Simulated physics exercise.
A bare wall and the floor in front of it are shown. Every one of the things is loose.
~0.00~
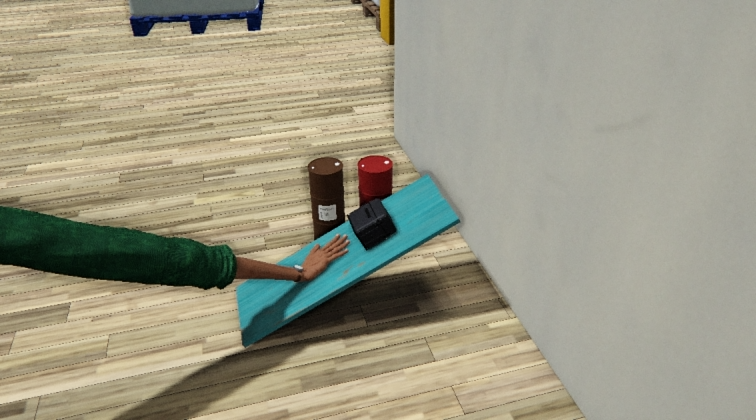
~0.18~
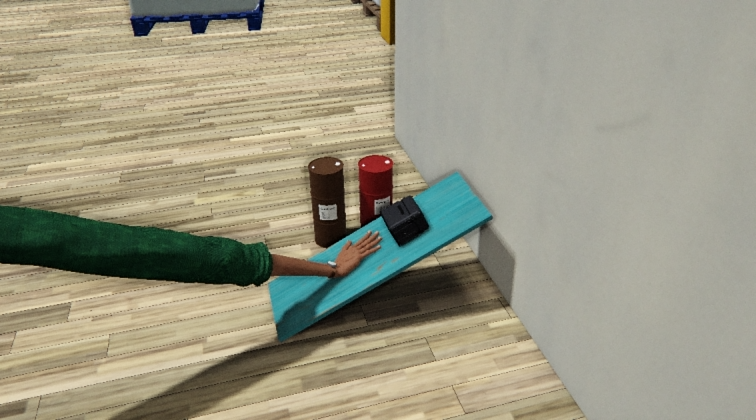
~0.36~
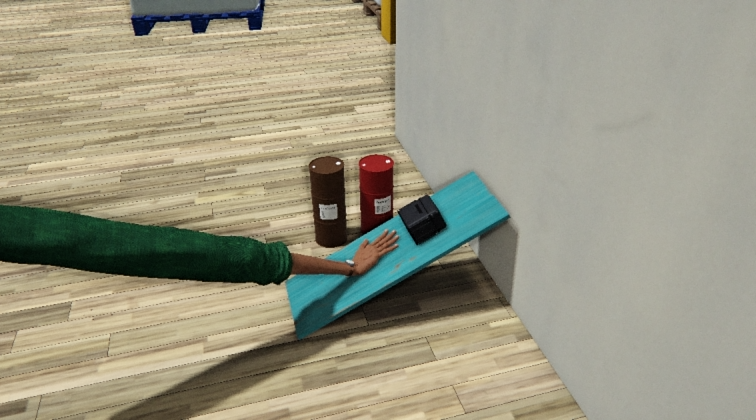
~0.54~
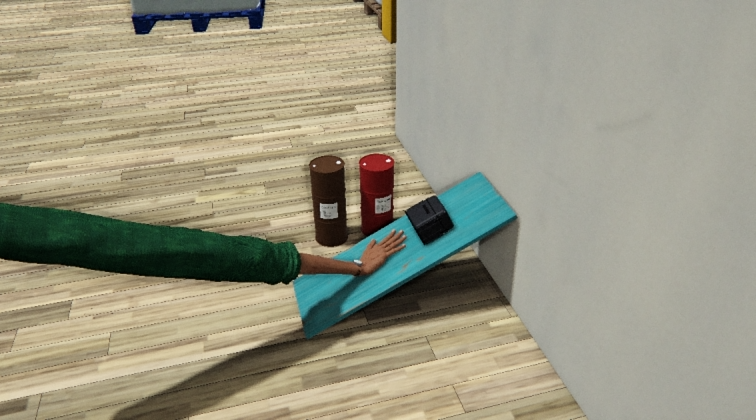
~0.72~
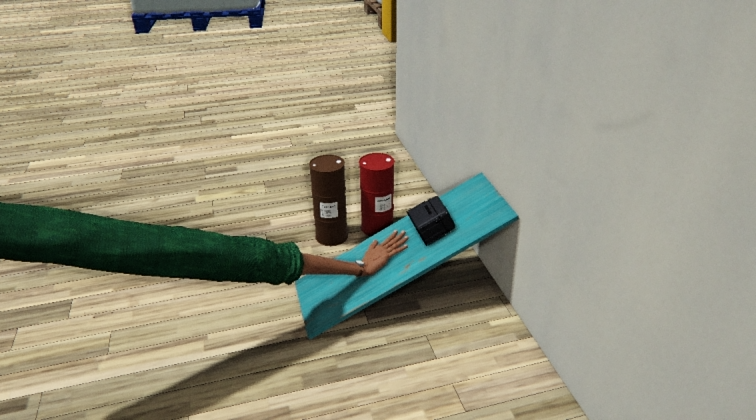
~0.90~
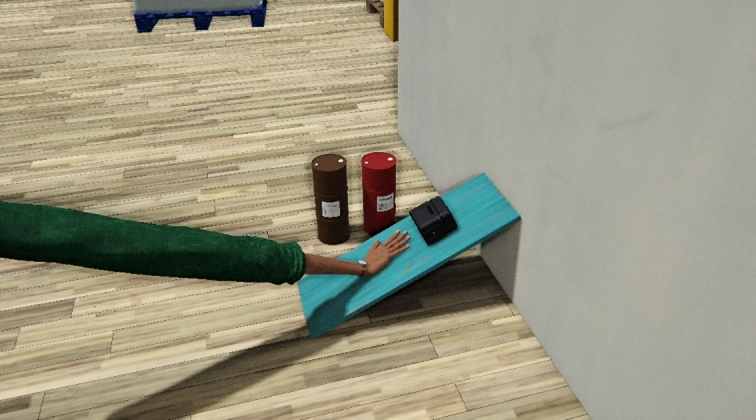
A turquoise board carrying a small black object slides right across the floor under a green-sleeved arm's hand until its raised end meets the bare wall, then stays propped there, while brown and red canisters stand still behind it.
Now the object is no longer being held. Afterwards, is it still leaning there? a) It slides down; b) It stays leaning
a.
After 1.20 s, turquoise board leaning 15° more than when let go near (394, 275).
After 1.30 s, turquoise board leaning 26° more than when let go near (390, 290).
At rest (2.2 s), moved from the start, turquoise board; the other 2 in place. Seen from the same camera at the end, turquoise board near (390, 292). The board slips out.
